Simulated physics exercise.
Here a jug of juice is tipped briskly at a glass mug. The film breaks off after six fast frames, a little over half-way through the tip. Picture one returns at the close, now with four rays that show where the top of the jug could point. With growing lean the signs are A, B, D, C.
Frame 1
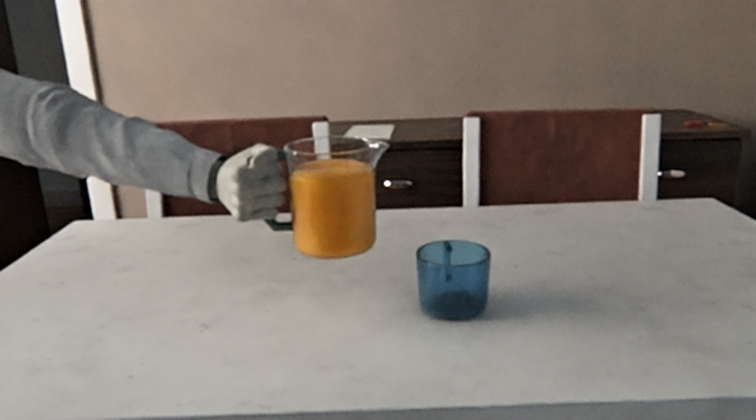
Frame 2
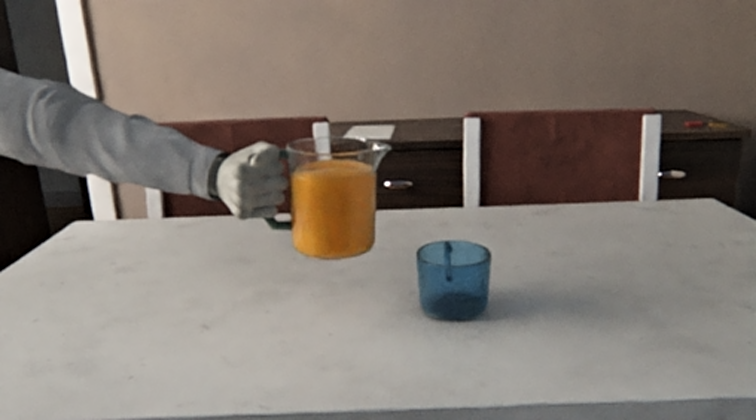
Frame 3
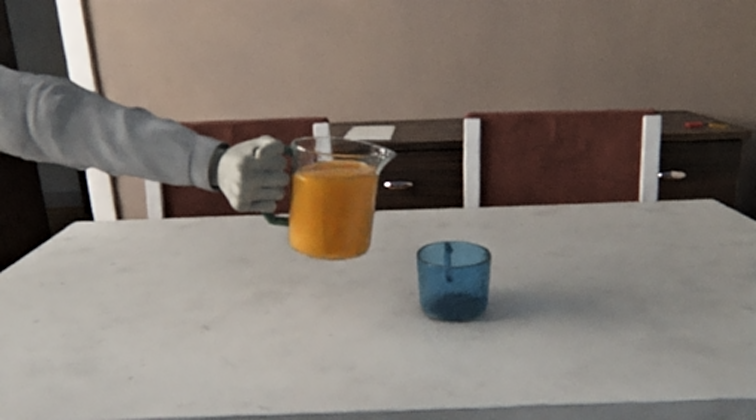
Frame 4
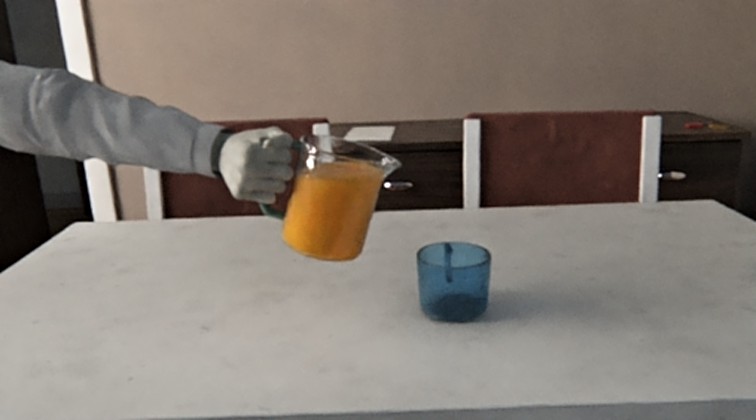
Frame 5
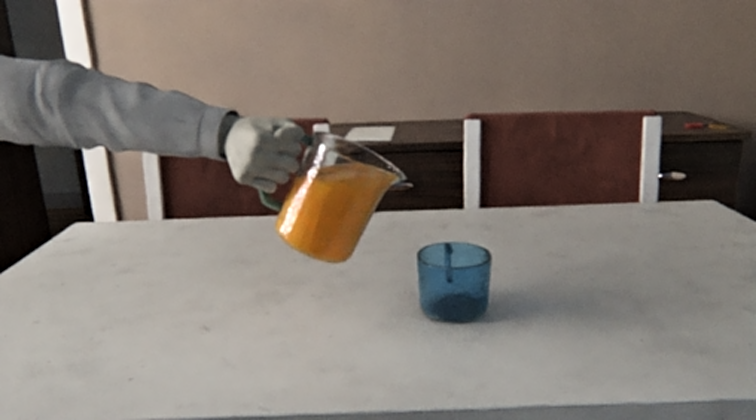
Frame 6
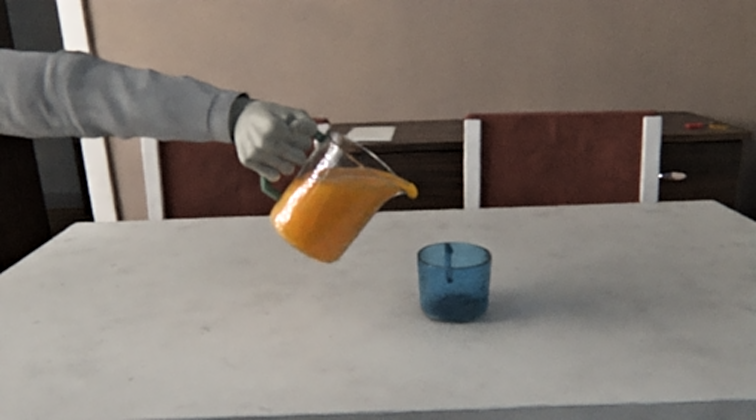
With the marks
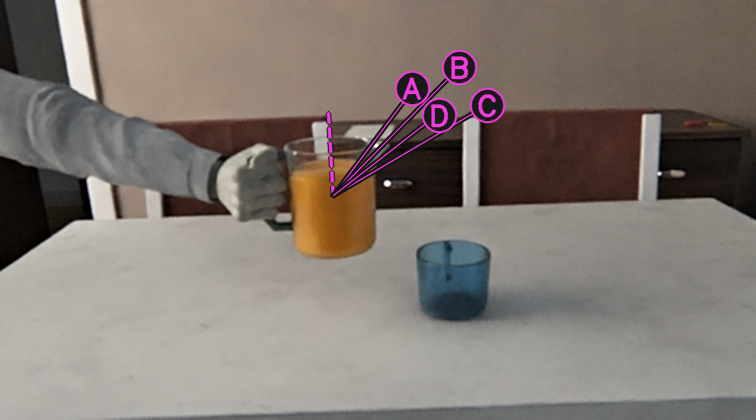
A dim room with a pale tabletop, two reddish-brown chairs and a dark cabinet behind it is seen from across the table by a still camera. A light-gloved hand in a grey sleeve reaches in from the left, holding a clear jug of orange juice above and left of a blue glass mug. The hand tilts the jug rightward, slowly then more steeply, and juice slides into the spout and just over its lip.
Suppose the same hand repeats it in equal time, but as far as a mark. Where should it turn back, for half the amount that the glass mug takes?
D is best.
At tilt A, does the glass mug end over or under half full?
Under half.
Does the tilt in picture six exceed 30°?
Yes, it does.
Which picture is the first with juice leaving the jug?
In picture 6.
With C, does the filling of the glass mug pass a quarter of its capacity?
Yes.
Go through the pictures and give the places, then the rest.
In the first frame, upright, lip at (388, 145); rim of the glass mug round (453, 252); nothing has left yet.
In the second frame, upright, lip at (390, 148); nothing has left yet.
In the third frame, tipped about 8°, lip at (395, 154); nothing has left yet.
In the fourth frame, tipped about 16°, lip at (400, 164); nothing has left yet.
In the fifth frame, tipped about 27°, lip at (405, 177); nothing has left yet.
In the sixth frame, tipped about 38°, lip at (408, 191); juice is over the lip, down to (413, 194).
In magenta, A at (403, 102); B at (447, 79); C at (472, 113); D at (425, 124).
For tilt A, the glass mug ends with about 17 % of what it can hold.
For tilt B, the glass mug ends with about 31 % of what it can hold.
For tilt C, the glass mug ends with about 73 % of what it can hold.
For tilt D, the glass mug ends with about 49 % of what it can hold.
